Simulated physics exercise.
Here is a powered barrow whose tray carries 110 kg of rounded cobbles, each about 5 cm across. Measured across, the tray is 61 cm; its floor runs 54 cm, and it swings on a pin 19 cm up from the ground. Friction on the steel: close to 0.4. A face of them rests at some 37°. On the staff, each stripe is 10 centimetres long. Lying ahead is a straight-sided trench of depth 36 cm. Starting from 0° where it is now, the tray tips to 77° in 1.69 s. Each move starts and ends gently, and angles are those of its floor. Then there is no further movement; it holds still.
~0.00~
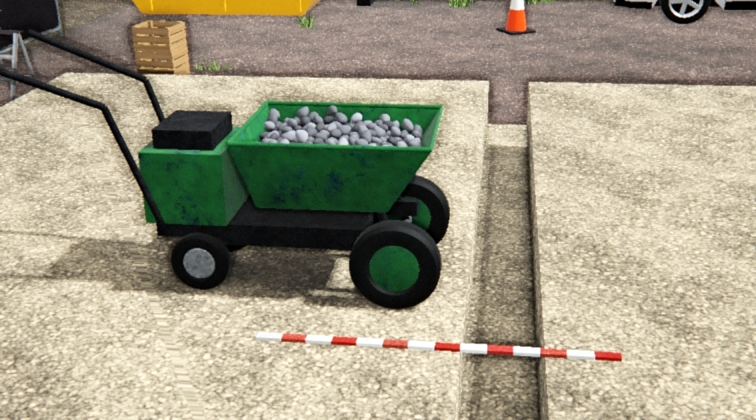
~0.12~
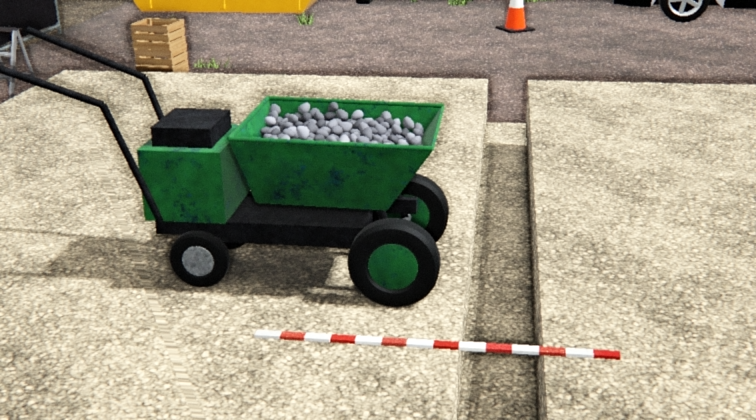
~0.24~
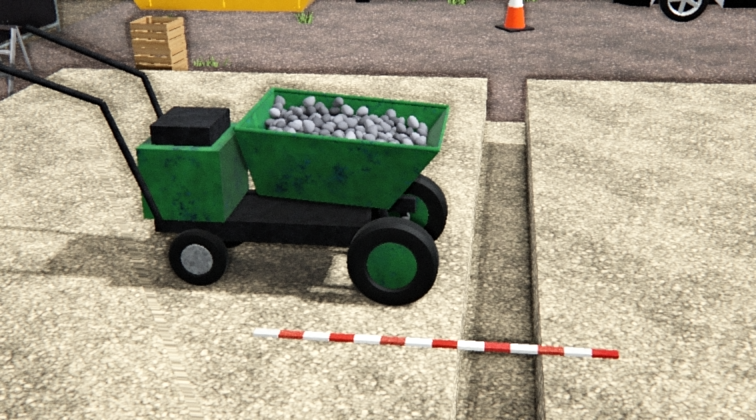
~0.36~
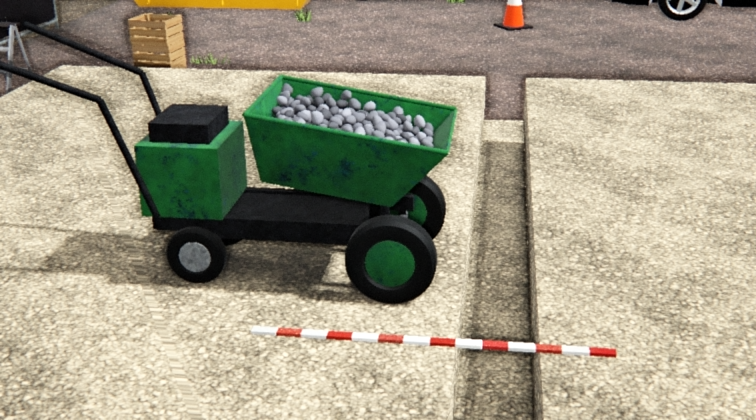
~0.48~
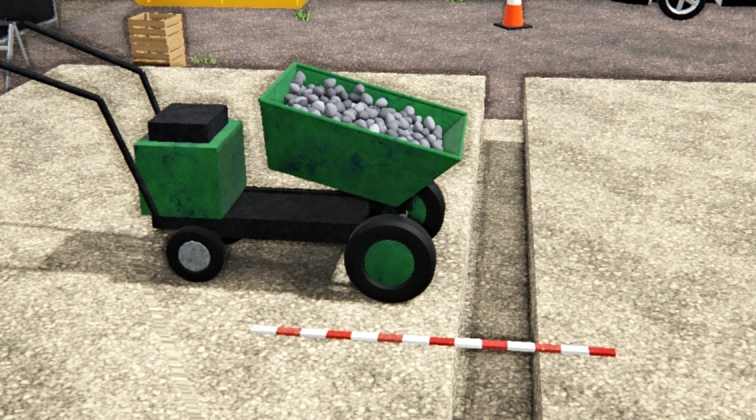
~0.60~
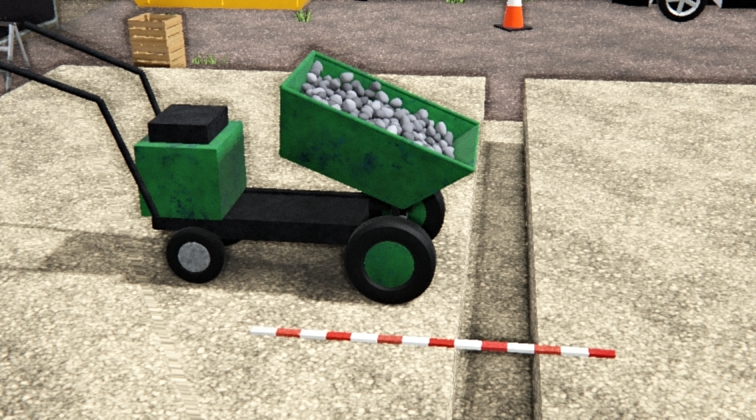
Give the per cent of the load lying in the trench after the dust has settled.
Close to 39 in every hundred.
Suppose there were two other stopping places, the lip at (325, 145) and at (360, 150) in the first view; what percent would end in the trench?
Estimates: 80 % then 100 %.
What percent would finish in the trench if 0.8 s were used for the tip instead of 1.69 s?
Close to 25 per cent then.
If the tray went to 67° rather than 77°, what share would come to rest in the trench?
It would be near 35 per cent.
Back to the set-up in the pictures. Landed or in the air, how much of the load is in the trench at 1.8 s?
By that moment, roughly 5 per cent of the load.
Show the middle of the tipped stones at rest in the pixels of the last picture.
(563, 277).
After 1.3 s the floor is at 65°; 99 % in the tray, 1 % in the trench, 1 % past the trench; the foremost stones are at (540, 224).
After 1.8 s the floor is at 77°; 41 % in the tray, 6 % in the trench, 52 % past the trench; the foremost stones are at (688, 285).
After 2.1 s the floor is at 77°; 18 % in the tray, 16 % in the trench, 65 % past the trench; the foremost stones are at (754, 282).
After 4.1 s the floor is at 77°; 0 % in the tray, 39 % in the trench, 61 % past the trench; the foremost stones are past the picture's edge.
